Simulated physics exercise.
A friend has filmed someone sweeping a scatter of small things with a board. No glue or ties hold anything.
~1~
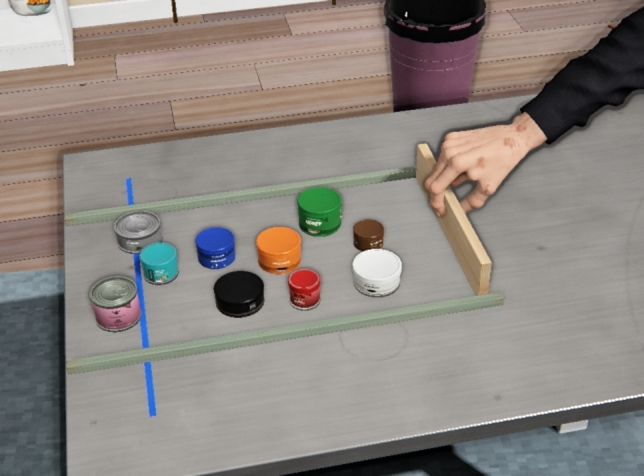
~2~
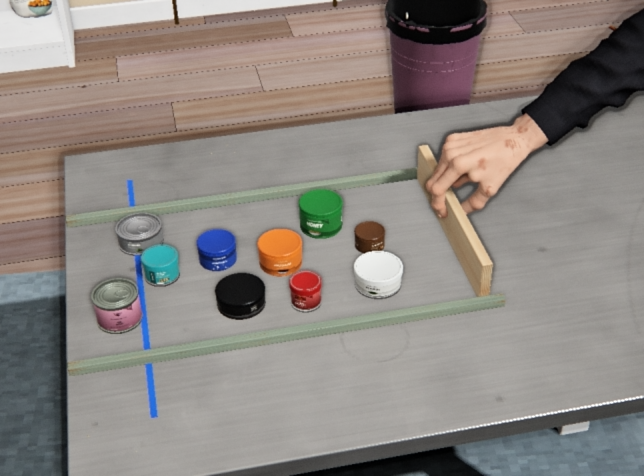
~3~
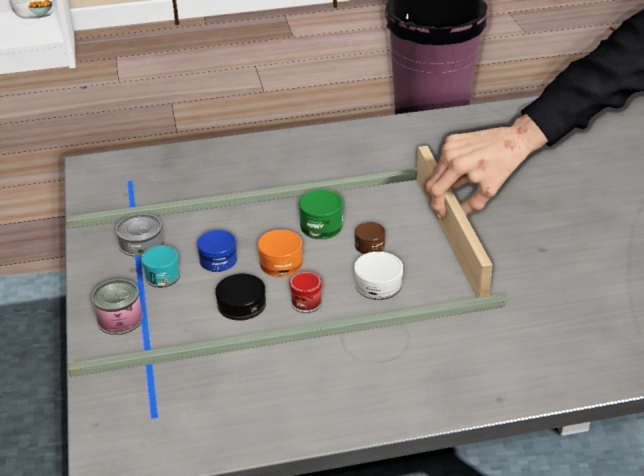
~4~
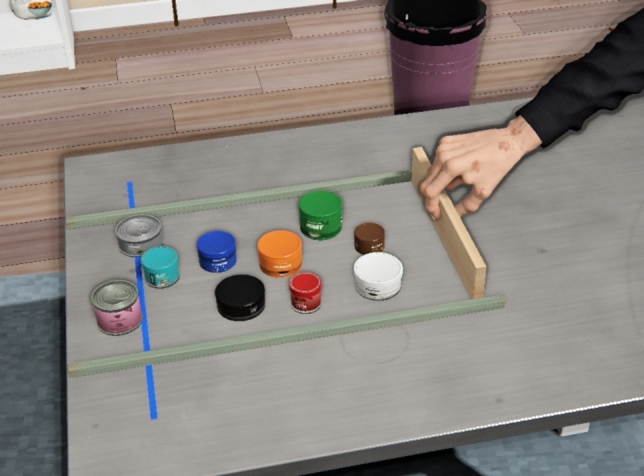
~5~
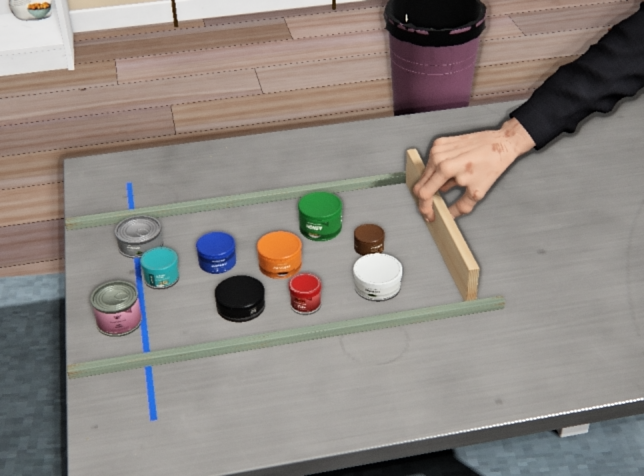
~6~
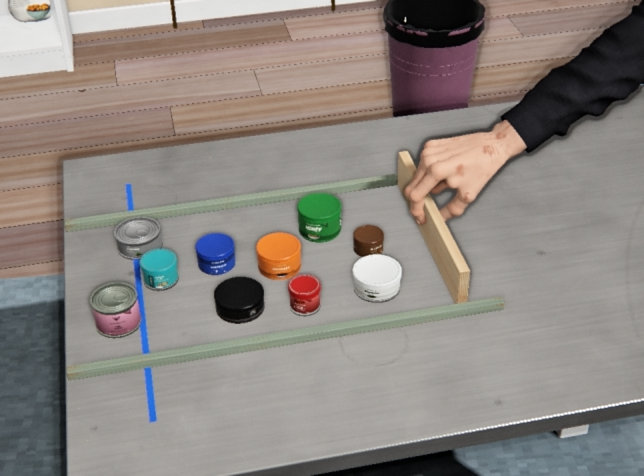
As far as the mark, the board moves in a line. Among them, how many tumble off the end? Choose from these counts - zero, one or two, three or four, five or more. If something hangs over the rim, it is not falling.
Count: One or two.
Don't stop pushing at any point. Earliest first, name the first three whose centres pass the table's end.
The order is the pink tin, the turquoise tin, the black tub.
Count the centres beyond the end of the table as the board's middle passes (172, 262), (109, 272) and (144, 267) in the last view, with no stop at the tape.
Counts per position: 1 / 6 / 2.
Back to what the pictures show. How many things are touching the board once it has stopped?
That makes 4.
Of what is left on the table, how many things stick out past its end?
The total here is 2.
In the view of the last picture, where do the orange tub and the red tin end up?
(90, 294) and (128, 342), approximately.
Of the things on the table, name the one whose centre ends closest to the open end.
Result: The black tub.
Soon after, none off yet; pink tin at rest near (116, 310); grey tin at rest near (139, 238); turquoise tin at rest near (160, 270).
Then, none off yet; pink tin moved about its own width near (71, 315); grey tin moved a little near (117, 239); turquoise tin moved about its own width near (105, 279).
At rest, the number that fall off is one or two; fallen, turquoise tin and pink tin.
